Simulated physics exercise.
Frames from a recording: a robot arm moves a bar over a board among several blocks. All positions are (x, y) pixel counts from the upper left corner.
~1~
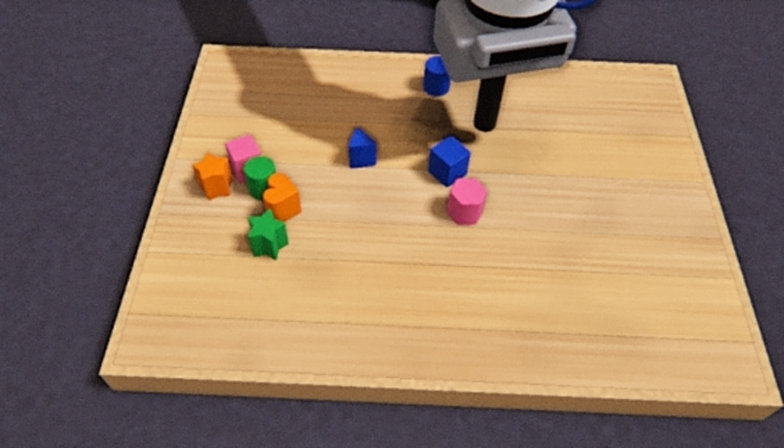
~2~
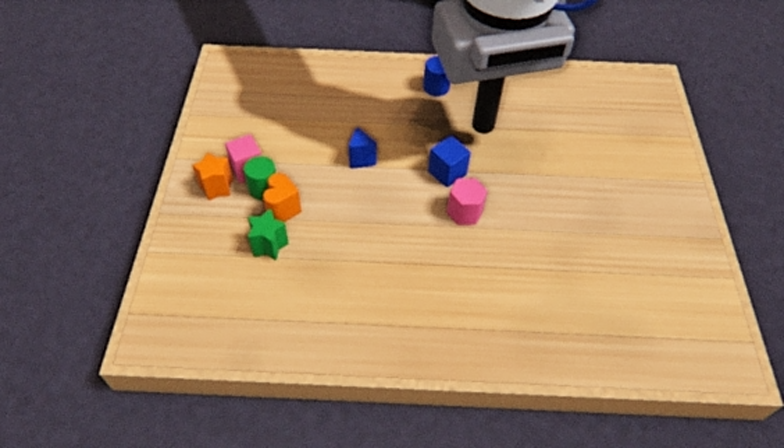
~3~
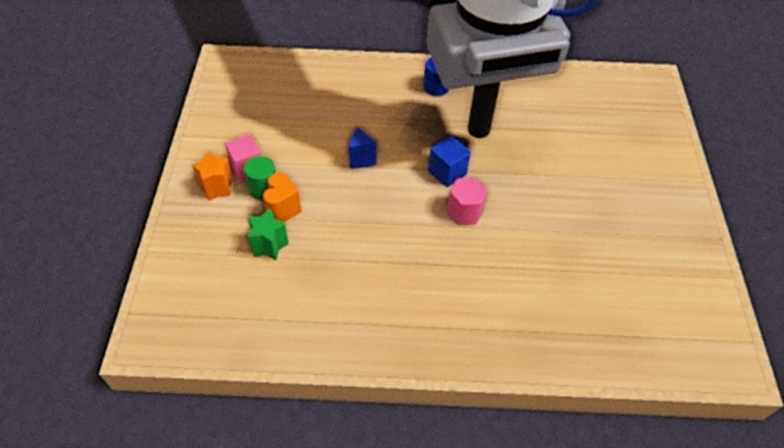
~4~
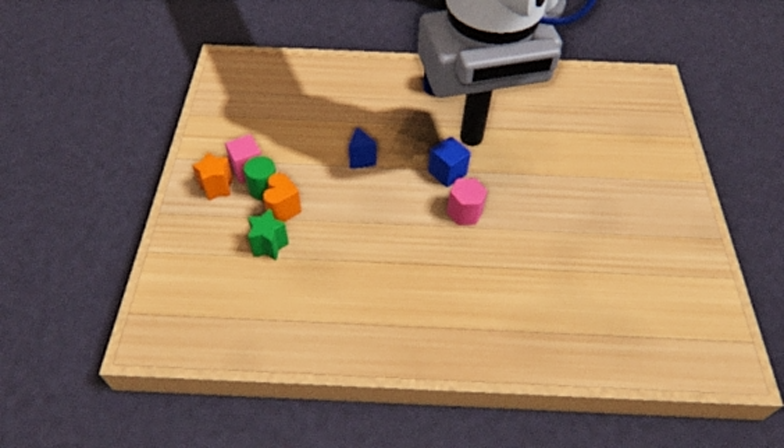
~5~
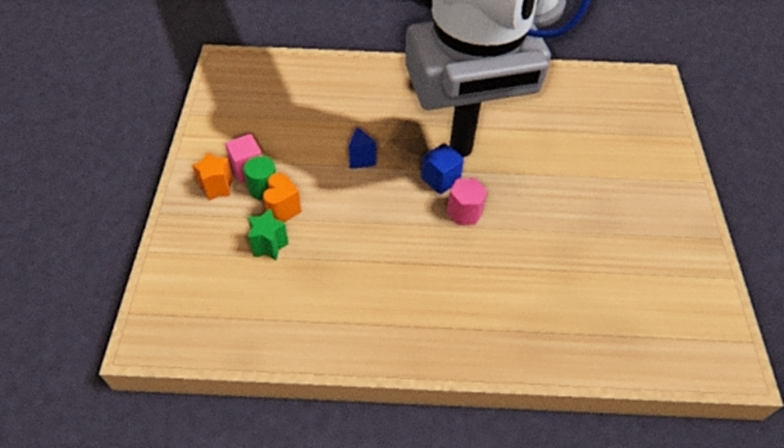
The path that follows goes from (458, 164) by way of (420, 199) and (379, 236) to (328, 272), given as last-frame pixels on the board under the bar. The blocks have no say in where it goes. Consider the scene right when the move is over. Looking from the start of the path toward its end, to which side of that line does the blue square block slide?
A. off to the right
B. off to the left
Answer: B.
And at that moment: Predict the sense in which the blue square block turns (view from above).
Watching from overhead, you'd notice the blue square block rotating counter-clockwise.
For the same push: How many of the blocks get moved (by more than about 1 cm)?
My guess is one.
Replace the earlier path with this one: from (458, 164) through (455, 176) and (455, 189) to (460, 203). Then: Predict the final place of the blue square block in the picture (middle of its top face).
In the picture, it is at (432, 177).
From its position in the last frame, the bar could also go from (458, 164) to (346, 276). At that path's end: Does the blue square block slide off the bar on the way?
Final answer: No.
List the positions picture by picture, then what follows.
Bar's lower end at (484, 125); blue square block at (451, 150); pink hexagonal block at (469, 190), in the first picture.
Bar at (483, 127); blocks still, in the second picture.
Bar at (479, 131); blocks still, in the third picture.
Bar at (471, 139); blocks still, in the fourth picture.
Bar at (461, 150); blue square block at (444, 157); pink hexagonal block at (469, 190), in the fifth picture.
The first path, step by step. One third of the way, bar at (421, 185); blue square block at (405, 195).
Two thirds of the way, bar at (378, 223); blue square block at (364, 237), turned 30° anticlockwise.
At the end, bar at (327, 259); blue square block at (324, 280), turned 65° anticlockwise; pink hexagonal block still.
